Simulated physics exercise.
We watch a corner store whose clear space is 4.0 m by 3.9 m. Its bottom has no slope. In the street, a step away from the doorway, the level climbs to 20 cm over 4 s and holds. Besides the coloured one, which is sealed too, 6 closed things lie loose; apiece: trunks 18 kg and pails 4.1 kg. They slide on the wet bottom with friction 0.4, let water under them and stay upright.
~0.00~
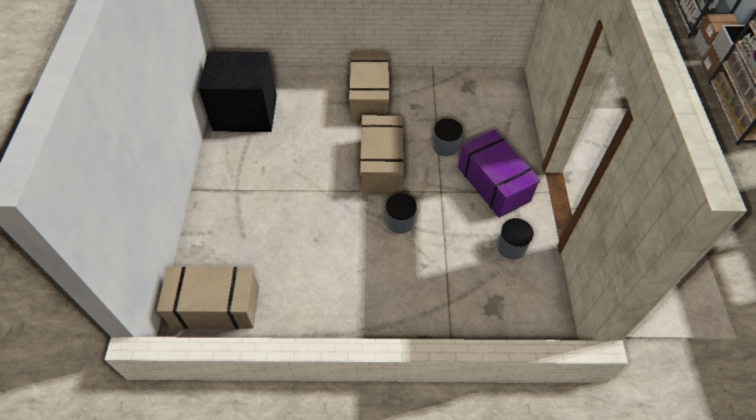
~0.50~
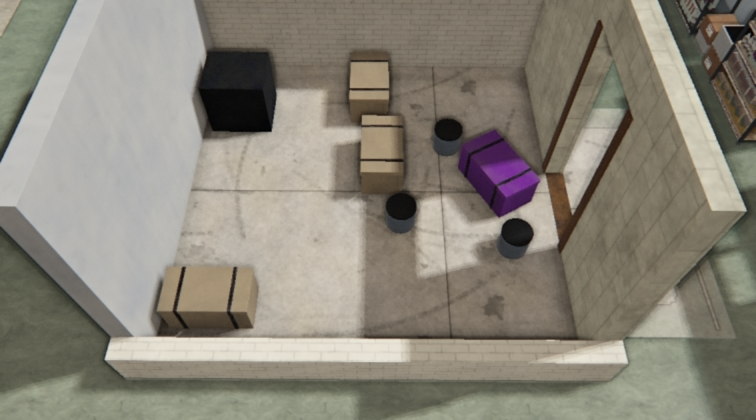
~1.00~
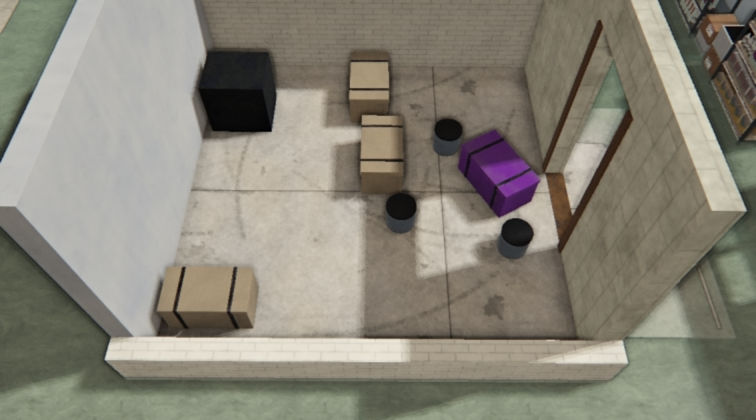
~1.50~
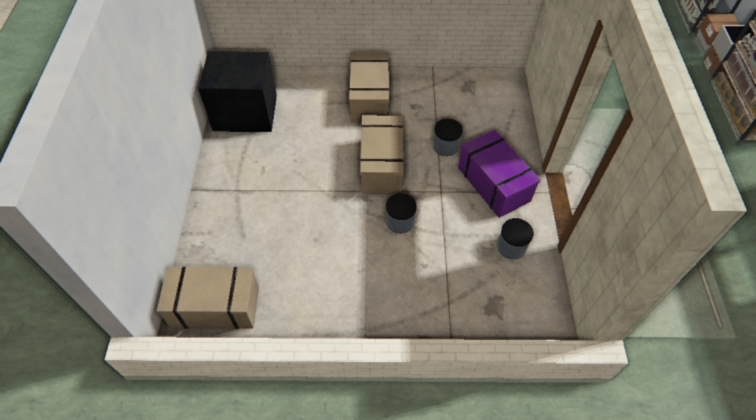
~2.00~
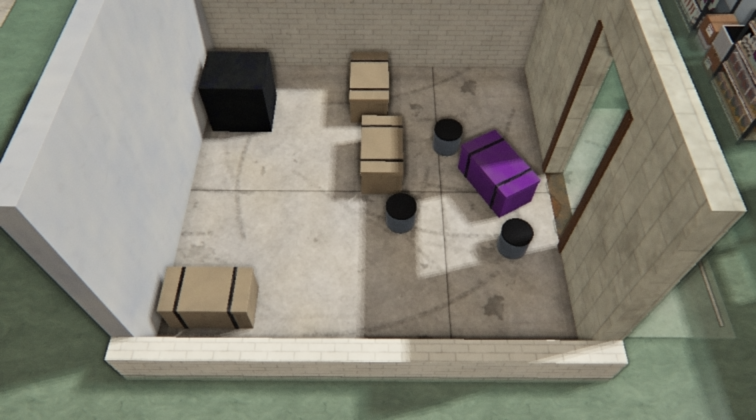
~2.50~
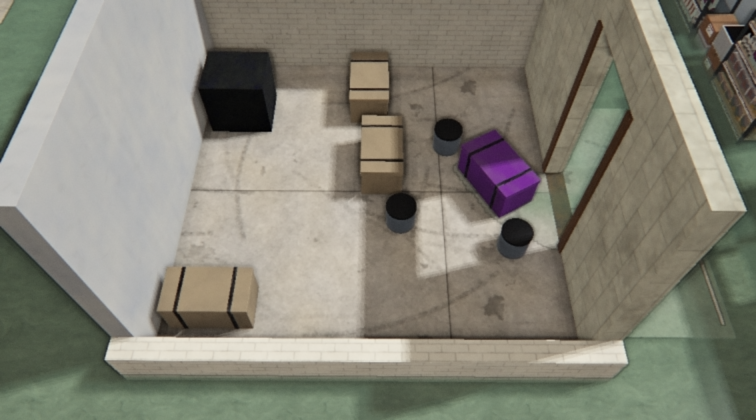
Greenish water spread over the ground outside the walls, then crept across the doorway sill on the right to the floor's edge, while the purple trunk, tan boxes, black box and dark pails stayed still.
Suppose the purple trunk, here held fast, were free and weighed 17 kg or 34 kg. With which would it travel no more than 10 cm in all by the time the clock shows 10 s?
I expect that neither load is enough.
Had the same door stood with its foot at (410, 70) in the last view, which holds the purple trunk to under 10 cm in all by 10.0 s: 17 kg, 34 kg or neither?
Then only the larger load is enough.
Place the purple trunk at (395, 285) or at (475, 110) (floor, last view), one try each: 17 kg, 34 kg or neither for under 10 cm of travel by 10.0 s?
In that order: It takes the larger; the smaller is enough.
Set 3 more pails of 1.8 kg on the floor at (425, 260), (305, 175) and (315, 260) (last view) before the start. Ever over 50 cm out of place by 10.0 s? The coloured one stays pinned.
In that order: Past it, under, past it.
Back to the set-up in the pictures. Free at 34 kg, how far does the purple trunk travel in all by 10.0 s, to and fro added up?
About 120 cm.
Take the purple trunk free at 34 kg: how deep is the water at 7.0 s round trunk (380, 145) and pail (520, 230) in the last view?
Roughly 2 and 5 cm.
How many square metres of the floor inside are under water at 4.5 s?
Roughly 6.0 m2.
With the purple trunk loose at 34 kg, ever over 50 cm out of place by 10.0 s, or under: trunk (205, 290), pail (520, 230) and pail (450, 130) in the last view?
In that order: Over, more, more.
After 3.5 s the purple trunk would be 21 cm from its start with 17 kg and 0 cm from its start with 34 kg; 5 cm of water round it then.
After 4.5 s the purple trunk would be 87 cm from its start with 17 kg and 23 cm from its start with 34 kg; 5 cm of water round it then.
After 7.0 s the purple trunk would be 193 cm from its start with 17 kg and 100 cm from its start with 34 kg; 5 cm of water round it then.
After 10.0 s the purple trunk would be 284 cm from its start with 17 kg and 113 cm from its start with 34 kg; 7 cm of water round it then.
